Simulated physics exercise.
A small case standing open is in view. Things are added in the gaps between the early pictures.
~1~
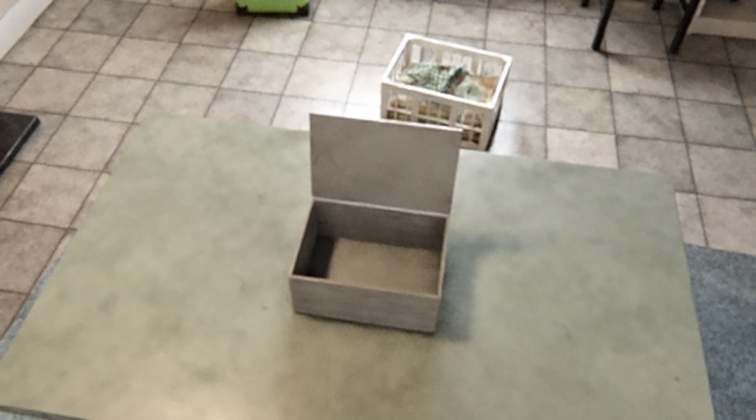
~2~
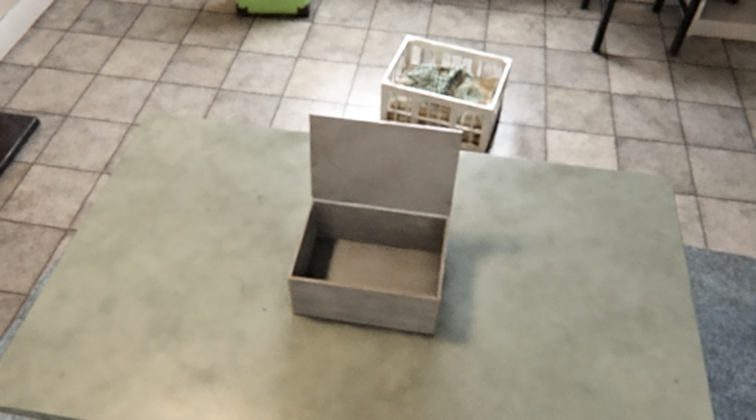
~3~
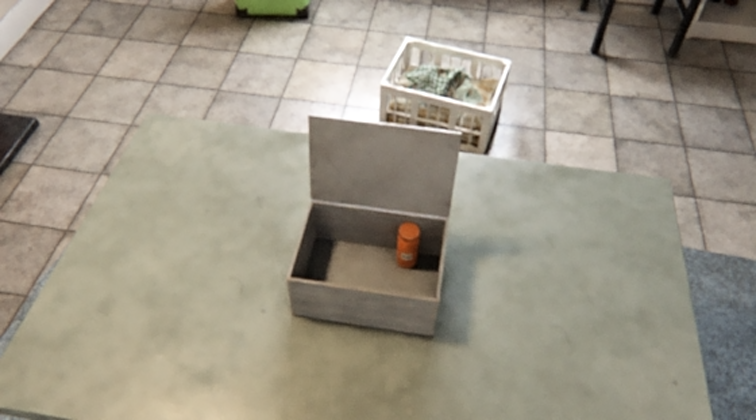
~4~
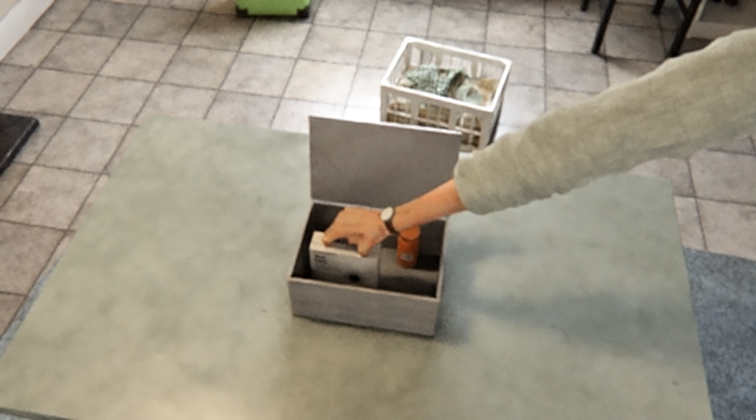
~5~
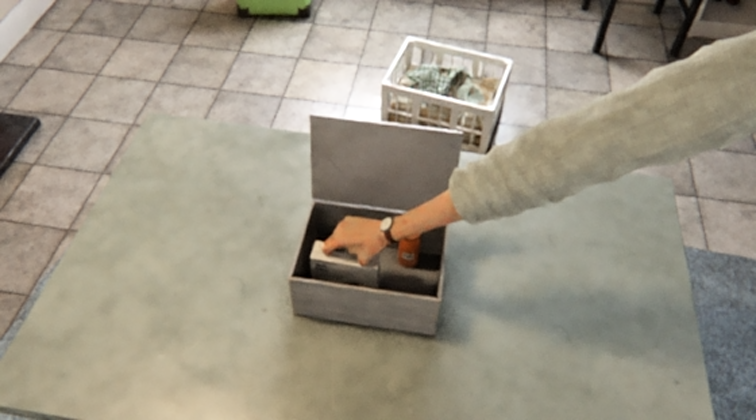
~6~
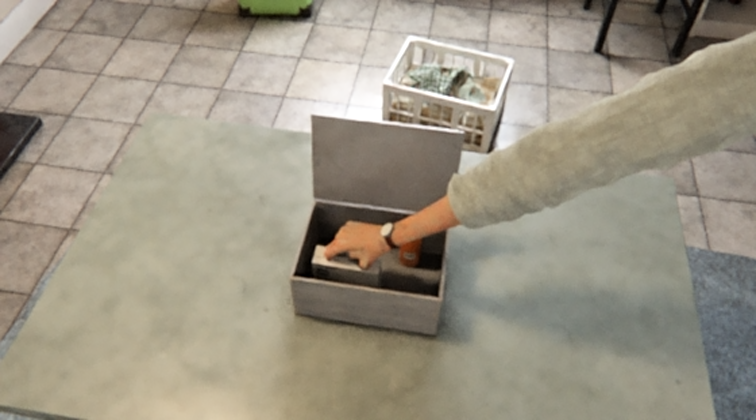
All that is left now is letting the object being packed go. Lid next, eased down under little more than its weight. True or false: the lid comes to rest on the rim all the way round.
True.
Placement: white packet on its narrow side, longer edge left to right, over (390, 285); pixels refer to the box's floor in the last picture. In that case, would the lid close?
Well, in that case it fits down fine.
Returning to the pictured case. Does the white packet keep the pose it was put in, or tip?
Once everything settles, it keeps its original angle.
Then, 1.30 s on from there, lid 78° above the rim.
Then, 1.70 s on from there, lid 51° above the rim.
Then, 2.10 s on from there, lid 14° above the rim.
In the end, lid shut; both unmoved. At the end, from the last picture's camera, white packet near (348, 275).
